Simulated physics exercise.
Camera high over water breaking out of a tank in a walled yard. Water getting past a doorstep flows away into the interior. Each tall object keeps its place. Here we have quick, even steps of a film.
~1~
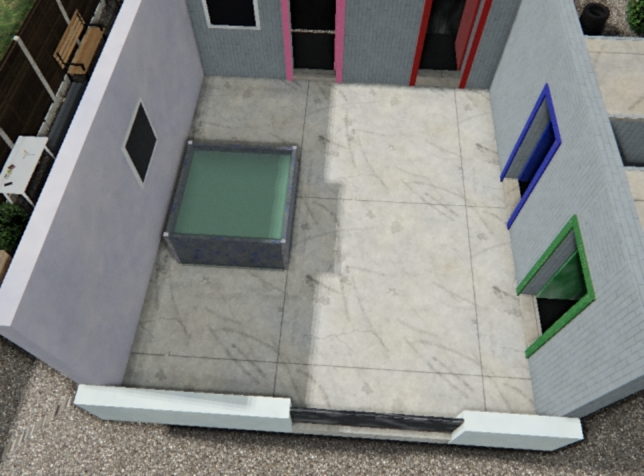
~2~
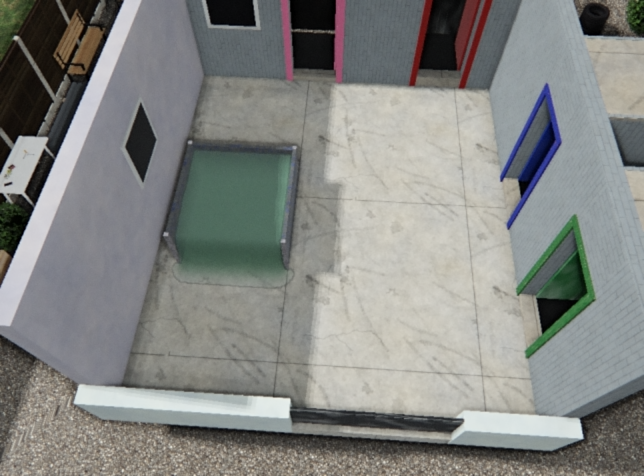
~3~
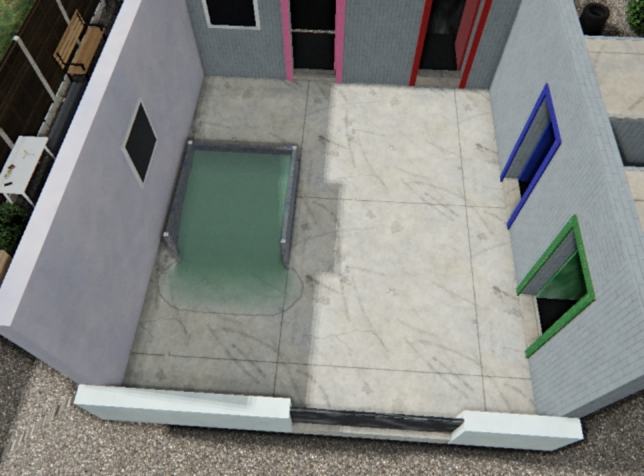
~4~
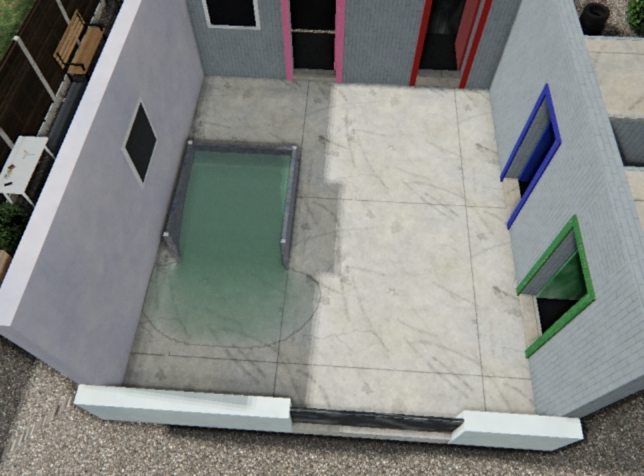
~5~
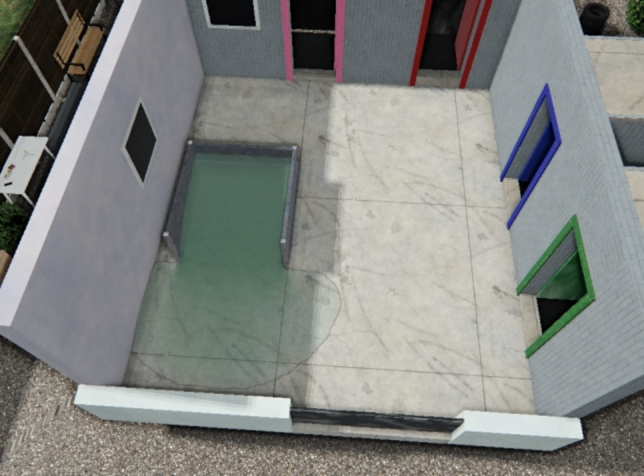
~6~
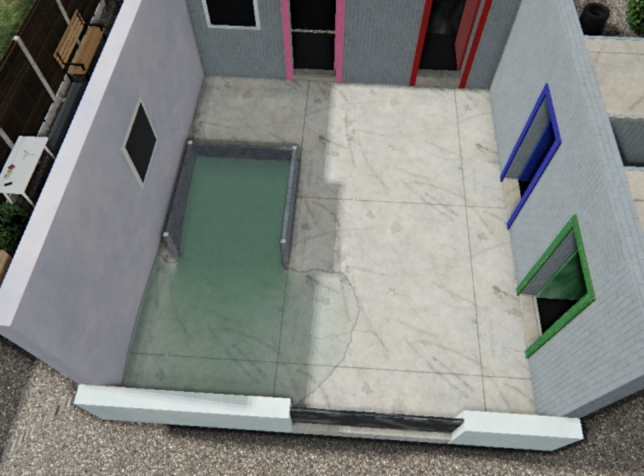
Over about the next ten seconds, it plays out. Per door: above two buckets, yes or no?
Red door no. Green door yes. Pink door no. Blue door no.
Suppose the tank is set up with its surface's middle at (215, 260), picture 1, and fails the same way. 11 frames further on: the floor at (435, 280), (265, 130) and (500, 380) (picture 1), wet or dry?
One after the other: Under water, clear, flooded.
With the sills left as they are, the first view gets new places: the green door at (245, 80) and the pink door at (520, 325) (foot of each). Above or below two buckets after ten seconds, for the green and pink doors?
Green: Falls short. Pink: Exceeds the limit.
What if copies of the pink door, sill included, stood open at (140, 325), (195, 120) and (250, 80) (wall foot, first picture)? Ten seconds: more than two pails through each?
Exceeds the limit; falls short; falls short.
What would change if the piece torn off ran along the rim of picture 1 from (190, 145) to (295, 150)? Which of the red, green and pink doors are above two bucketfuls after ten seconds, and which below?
Result - red: Short of the mark; green: Short of the mark; pink: Past the mark.
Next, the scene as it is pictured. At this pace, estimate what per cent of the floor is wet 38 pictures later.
That works out to some 70 in a hundred.
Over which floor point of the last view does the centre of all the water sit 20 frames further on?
My reading is close to (287, 312).
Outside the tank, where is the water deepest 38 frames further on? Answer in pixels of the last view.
Look close to (483, 94).
A moment on, water covers 20 % of the floor; the red door not reached, the green door not reached, the pink door not reached, the blue door not reached.
Next, water covers 25 % of the floor; the red door not reached, the green door not reached, the pink door not reached, the blue door not reached.
Then, water covers 45 % of the floor; the red door not reached, the green door under two buckets in, the pink door not reached, the blue door not reached.
Later, water covers 70 % of the floor; the red door wet at the sill, nothing in, the green door far over two buckets in, the pink door wet at the sill, nothing in, the blue door wet at the sill, nothing in.
In the end, water covers 95 % of the floor; the red door wet at the sill, nothing in, the green door far over two buckets in, the pink door wet at the sill, nothing in, the blue door wet at the sill, nothing in.
